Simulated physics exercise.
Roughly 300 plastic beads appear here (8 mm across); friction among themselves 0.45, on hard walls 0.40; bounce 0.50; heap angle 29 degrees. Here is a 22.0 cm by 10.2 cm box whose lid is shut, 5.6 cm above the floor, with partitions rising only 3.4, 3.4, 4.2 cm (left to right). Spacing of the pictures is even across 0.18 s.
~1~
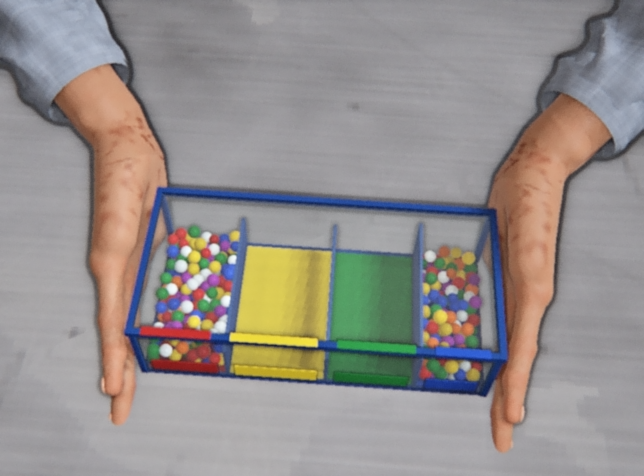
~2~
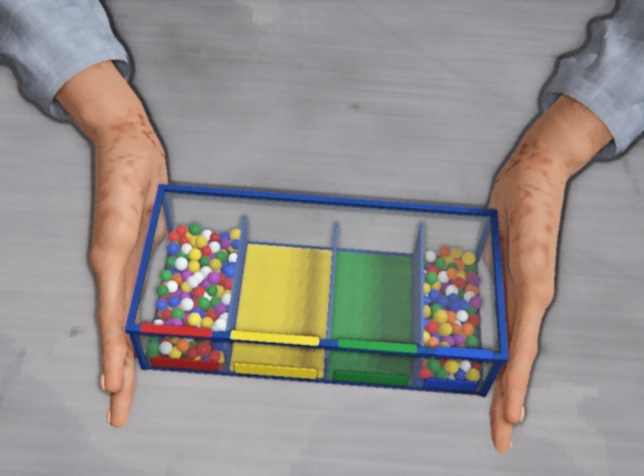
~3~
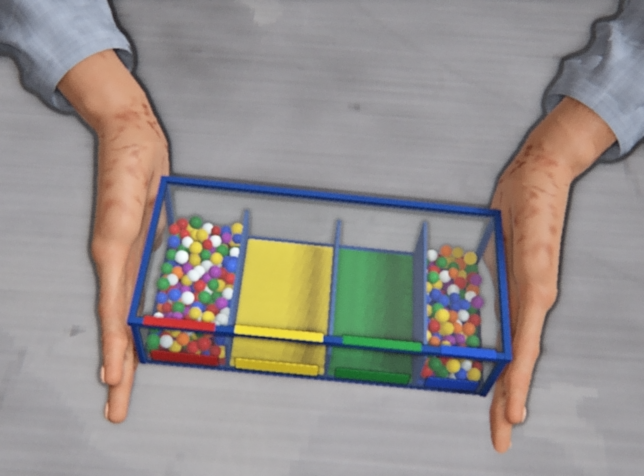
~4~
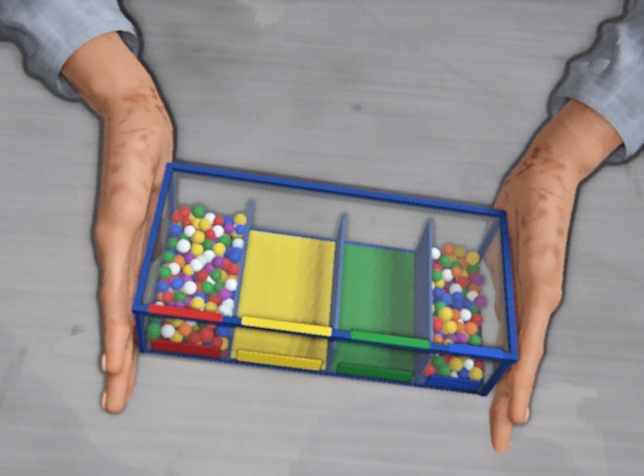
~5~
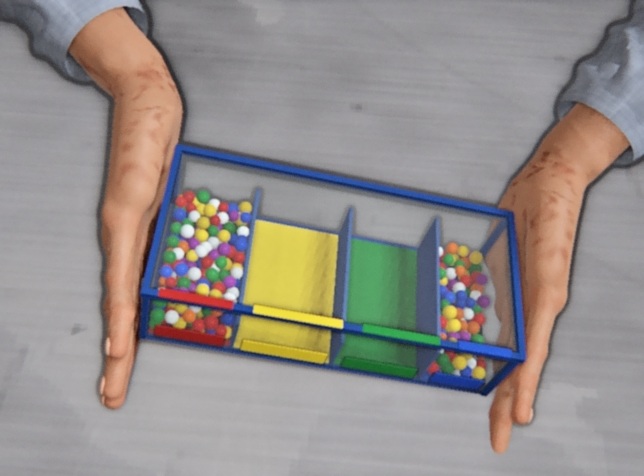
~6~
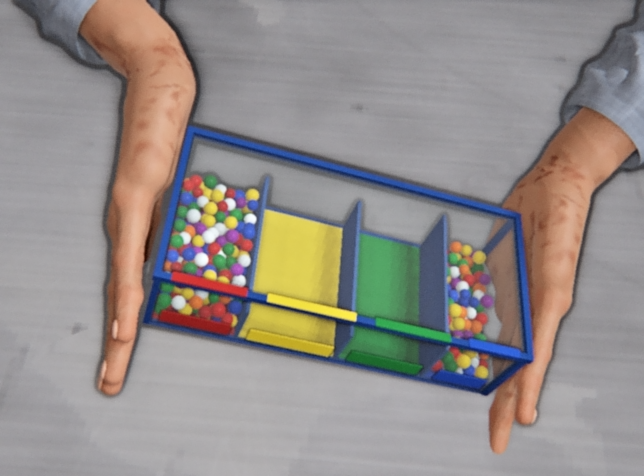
On a grey surface, two hands hold a clear blue-edged box with colourful beads in its red and blue end sections, then gradually raise its left side into a moderate rightward tilt, while the yellow and green middle sections stay empty.
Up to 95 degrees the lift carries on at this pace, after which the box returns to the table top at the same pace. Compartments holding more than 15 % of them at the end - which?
Outcome: Red: Misses the mark; blue: Passes the mark; green: Passes the mark; yellow: Misses the mark.
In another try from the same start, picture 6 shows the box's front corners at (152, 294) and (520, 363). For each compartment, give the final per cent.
Red = 10 %; blue = 60 %; green = 25 %; yellow = 5 %.
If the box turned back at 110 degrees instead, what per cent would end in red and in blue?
Result - red 0 percent; blue 75 percent.
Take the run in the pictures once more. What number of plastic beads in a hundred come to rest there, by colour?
Per cent by colour - red 10, blue 65, green 20, yellow 5.
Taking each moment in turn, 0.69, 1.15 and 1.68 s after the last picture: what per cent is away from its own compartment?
First 20, next 50, last 50.
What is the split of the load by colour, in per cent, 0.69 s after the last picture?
You'd find red at 40, blue at 45, green at 0 and yellow at 15 per cent.
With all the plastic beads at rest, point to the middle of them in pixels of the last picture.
At about (436, 302).
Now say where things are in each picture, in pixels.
Box tilt 0 degrees, front corners at (132, 329) and (499, 355); red 60 %, blue 40 %, in the first picture.
Box tilt 1 degrees, front corners at (133, 326) and (500, 355), in the second picture.
Box tilt 3 degrees, front corners at (135, 319) and (504, 355), in the third picture.
Box tilt 7 degrees, front corners at (140, 307) and (510, 355), lowest corner right back, in the fourth picture.
Box tilt 11 degrees, front corners at (149, 290) and (518, 355), lowest corner right back, in the fifth picture.
Box tilt 16 degrees, front corners at (161, 273) and (525, 355), lowest corner right back; red 60 %, blue 40 %, in the sixth picture.
Then, 0.69 s after the last picture, tilt 95 degrees; red 40 %, blue 45 %, yellow 15 %.
Then, 1.15 s after the last picture, tilt 42 degrees; red 10 %, blue 65 %, green 20 %, yellow 5 %.
Then, 1.68 s after the last picture, tilt 0 degrees; red 10 %, blue 65 %, green 20 %, yellow 5 %.
In the end, red 10 %, blue 65 %, green 20 %, yellow 5 %.
